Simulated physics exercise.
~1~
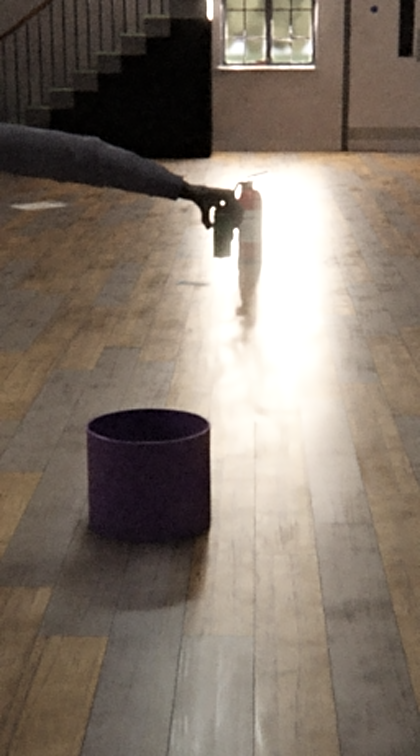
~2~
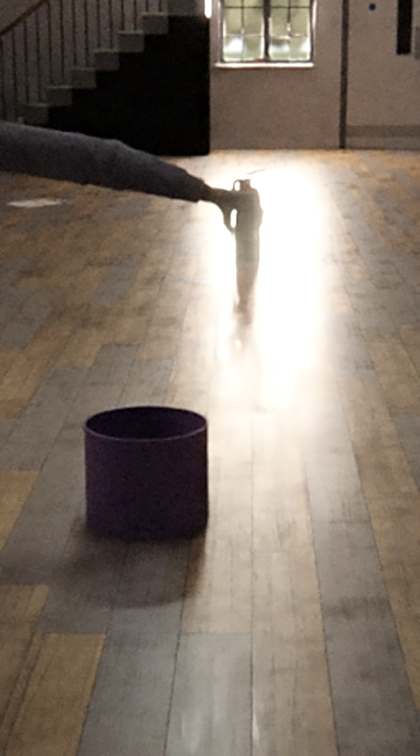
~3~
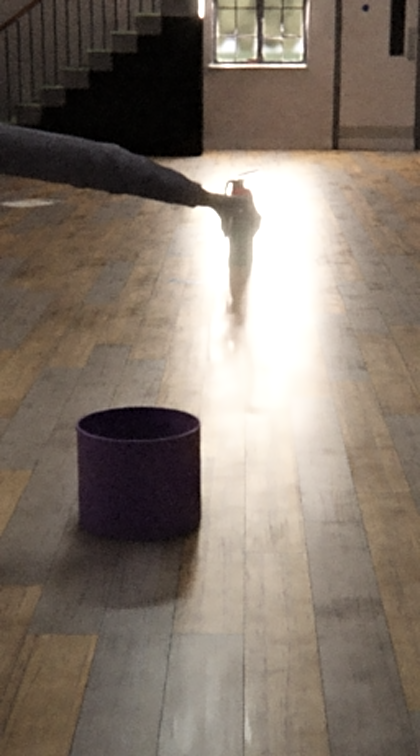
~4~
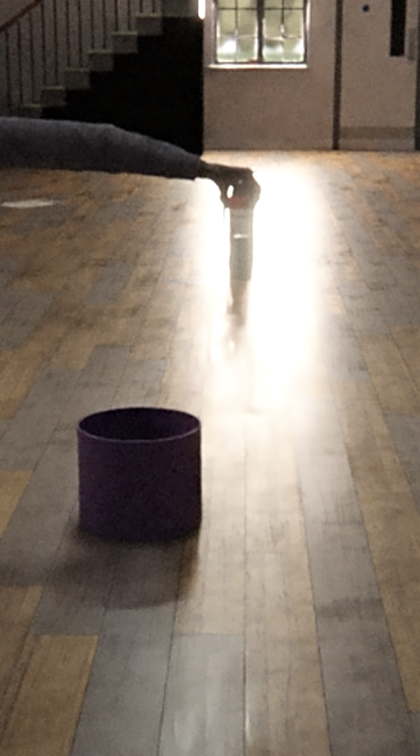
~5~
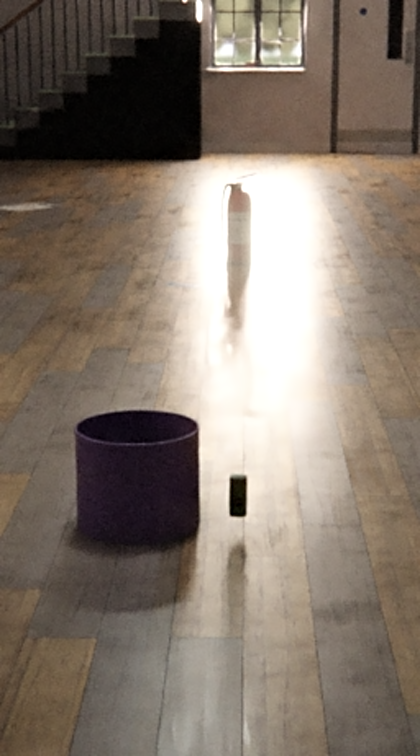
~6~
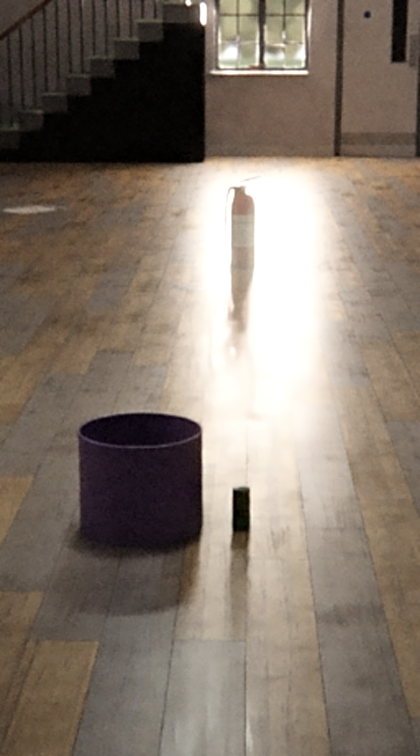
A hand drops a green shaker, which lands upright just right of the purple container.
